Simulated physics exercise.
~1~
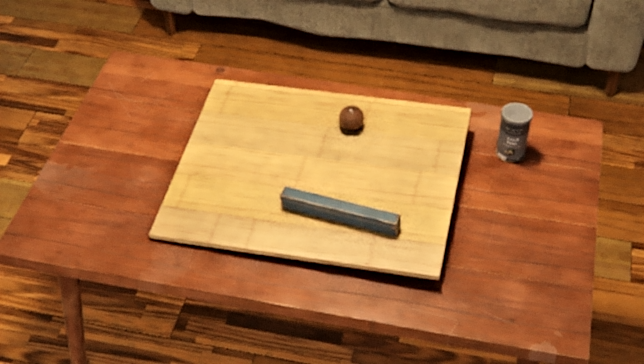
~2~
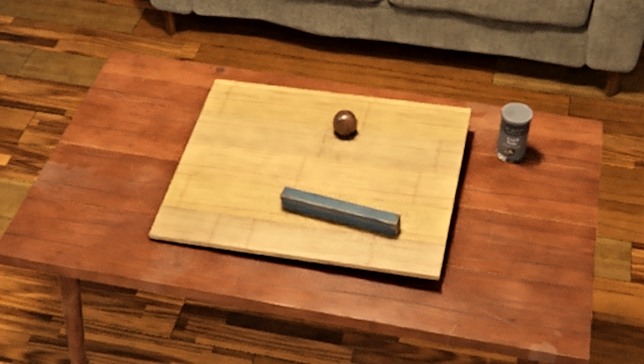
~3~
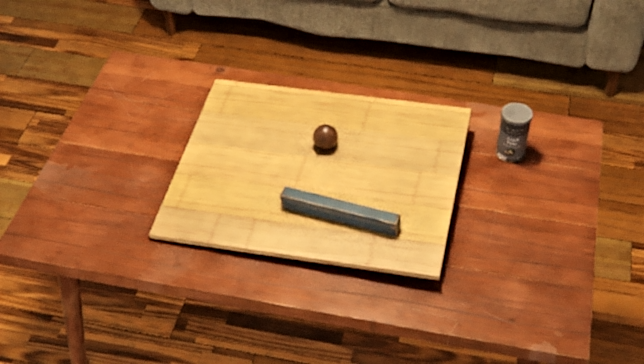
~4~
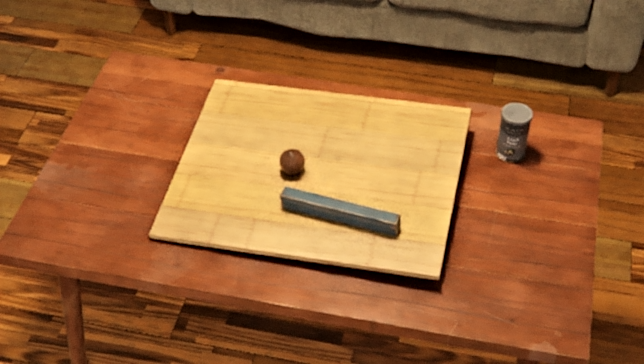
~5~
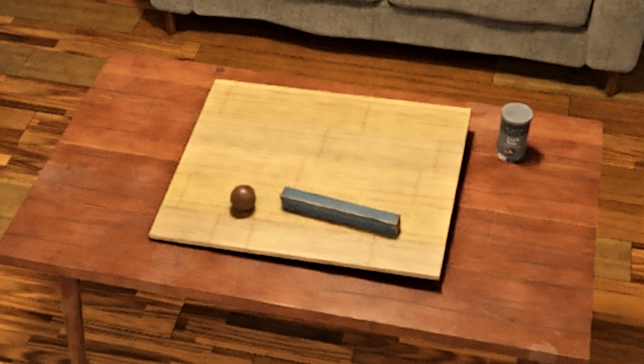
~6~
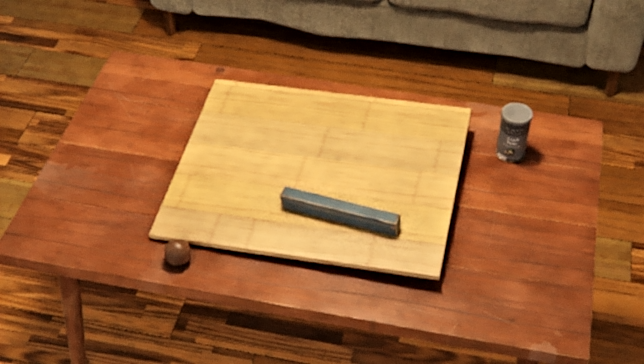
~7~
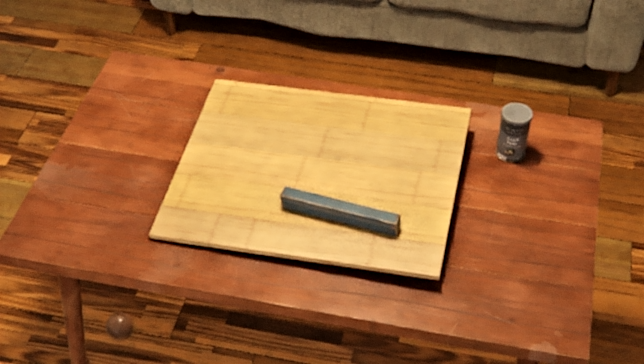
A brown onion rolls down a tilted board, passes a fixed block, and drops off the near edge.
